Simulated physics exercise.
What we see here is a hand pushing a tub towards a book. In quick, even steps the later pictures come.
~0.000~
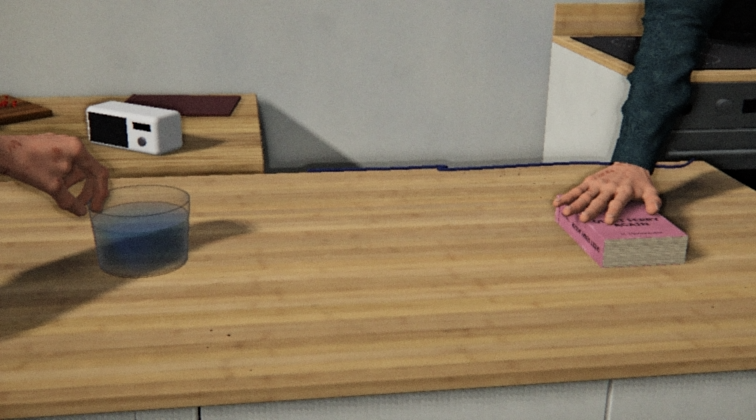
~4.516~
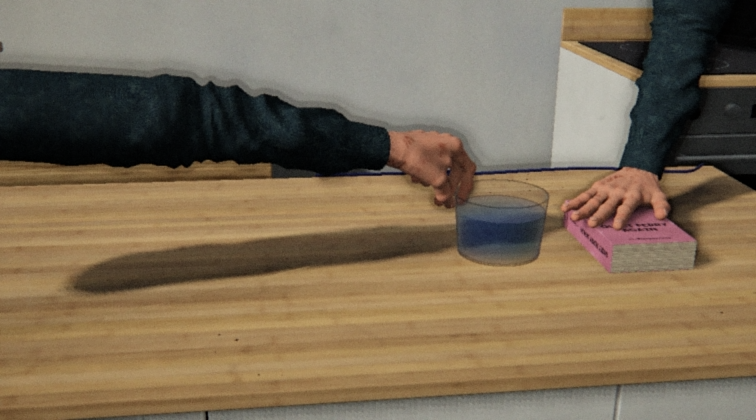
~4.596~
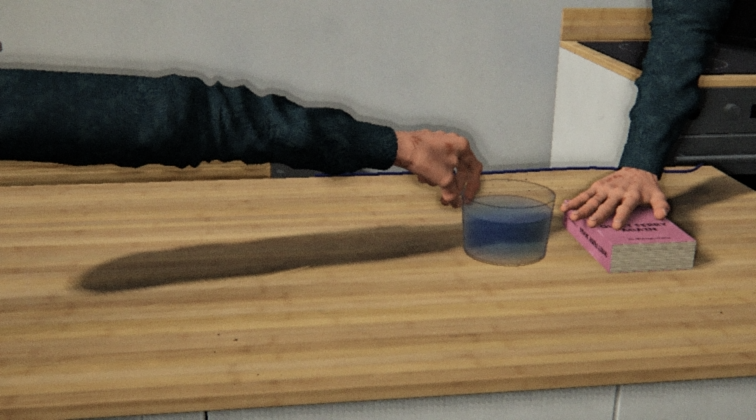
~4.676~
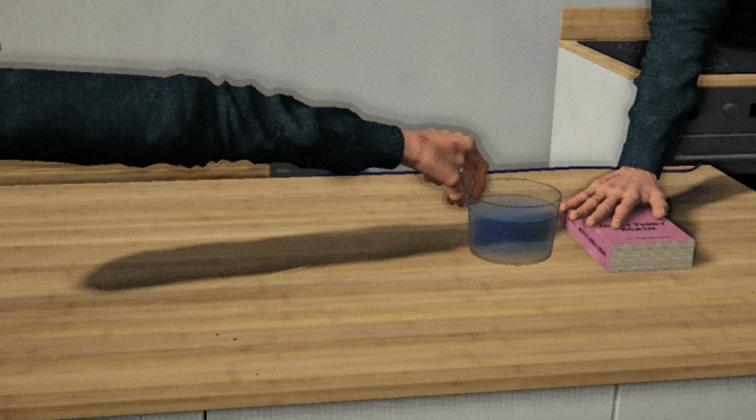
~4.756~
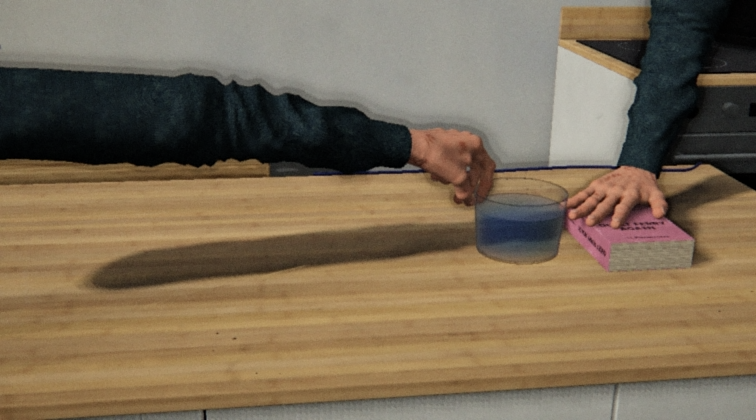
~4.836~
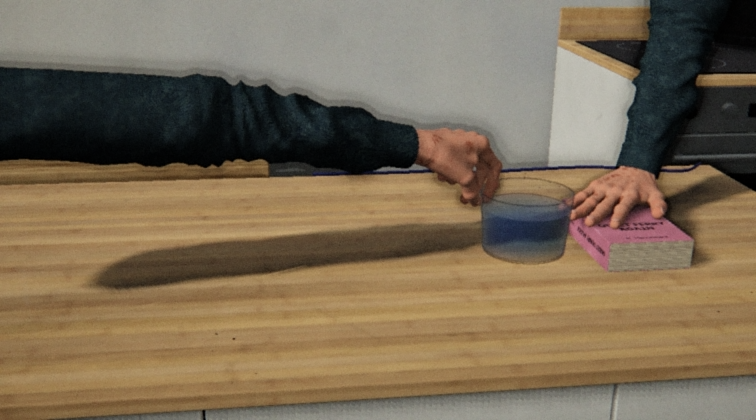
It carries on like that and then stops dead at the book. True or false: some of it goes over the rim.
False.
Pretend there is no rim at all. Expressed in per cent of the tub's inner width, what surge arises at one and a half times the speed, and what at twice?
Peak: Around 15 in a hundred, then around 20 in a hundred.
After 5.0 s, the tub meets the book.
After 5.1 s, the dyed water surges up the wall; the wave climbs under half way to the rim.
After 6.4 s, the tub stands at the book; all is still inside.
